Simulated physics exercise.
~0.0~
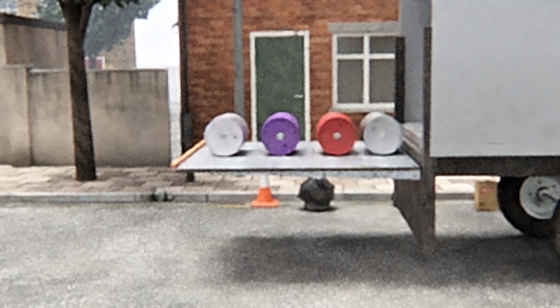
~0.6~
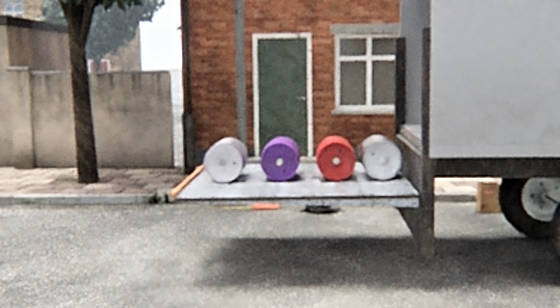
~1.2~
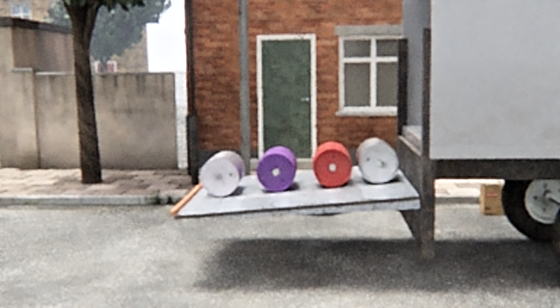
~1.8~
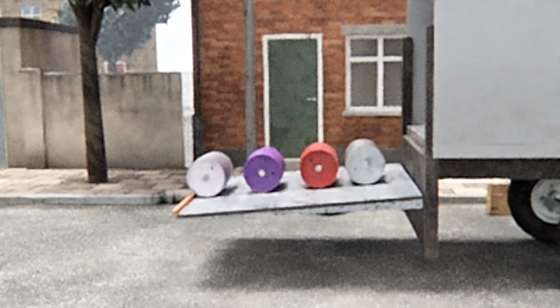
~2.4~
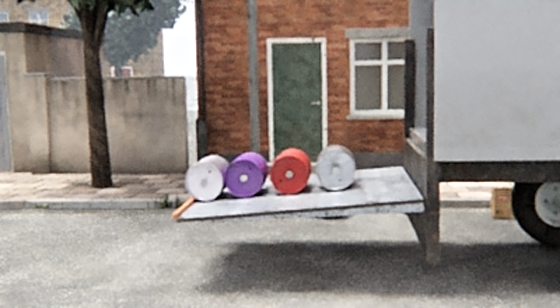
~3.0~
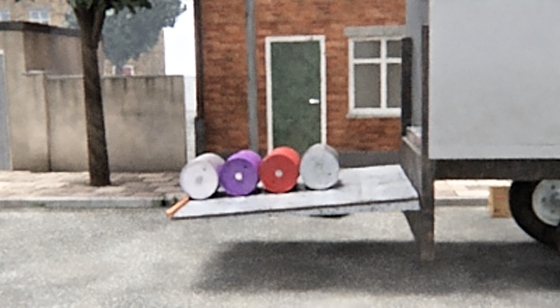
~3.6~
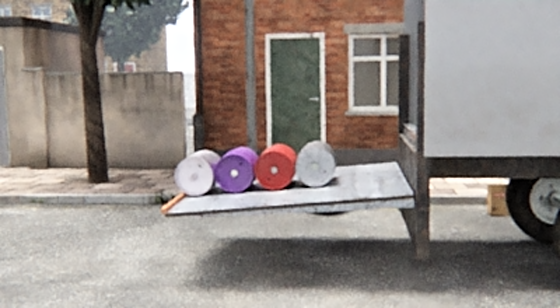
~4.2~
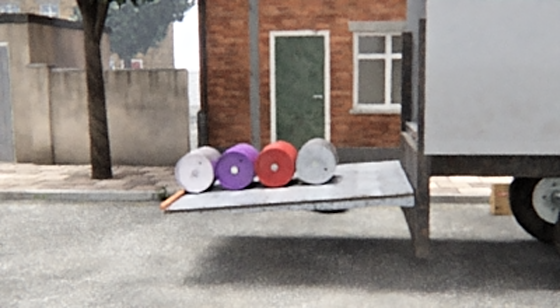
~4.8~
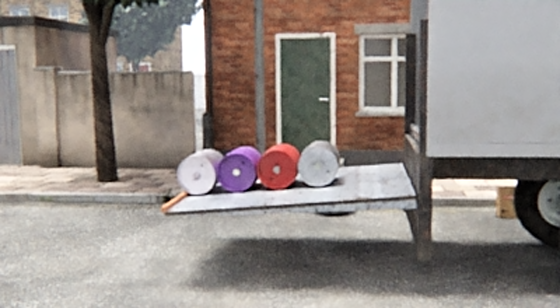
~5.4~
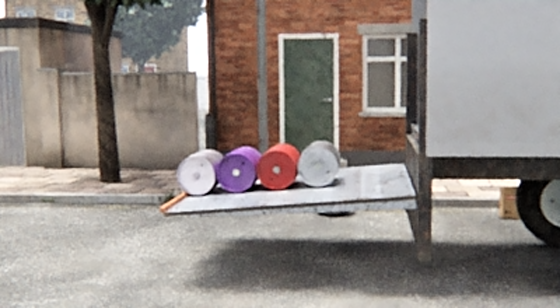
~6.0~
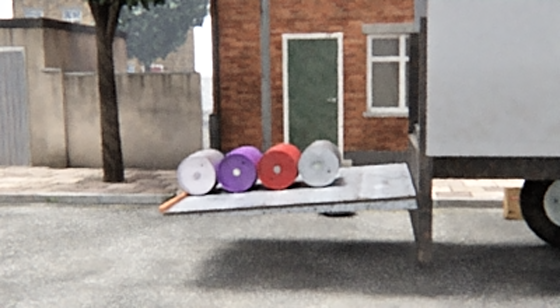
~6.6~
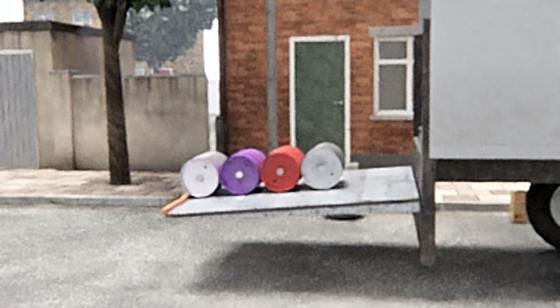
Truck tail-lift lowering and tilting down to the left, its four kegs rolling together against the edge flap and staying aboard.
